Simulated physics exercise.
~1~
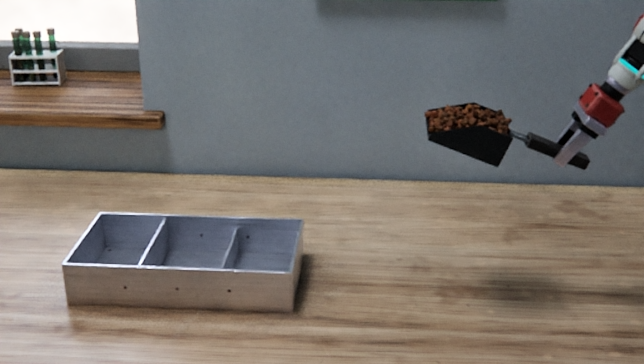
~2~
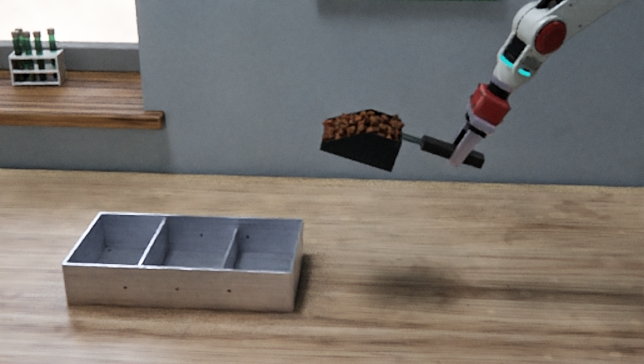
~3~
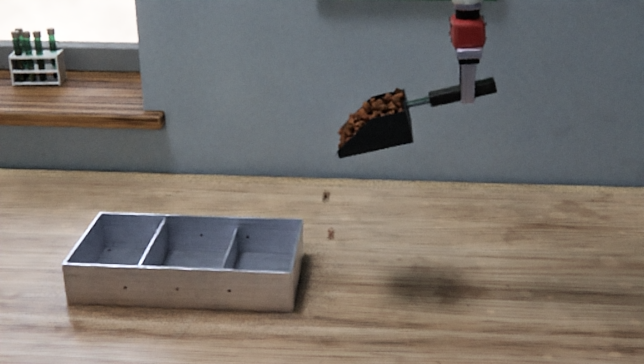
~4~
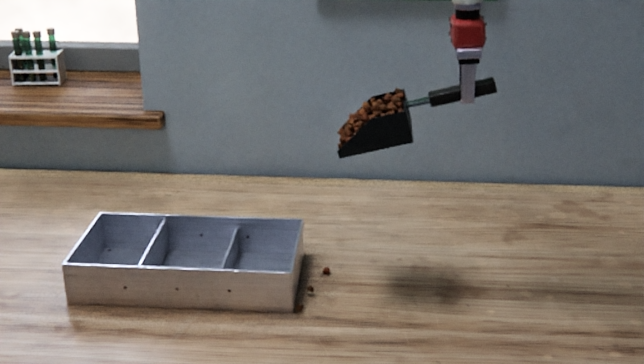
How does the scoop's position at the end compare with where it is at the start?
At the end the scoop is farther to the left and slightly higher than at the start, closer to the divided tray.
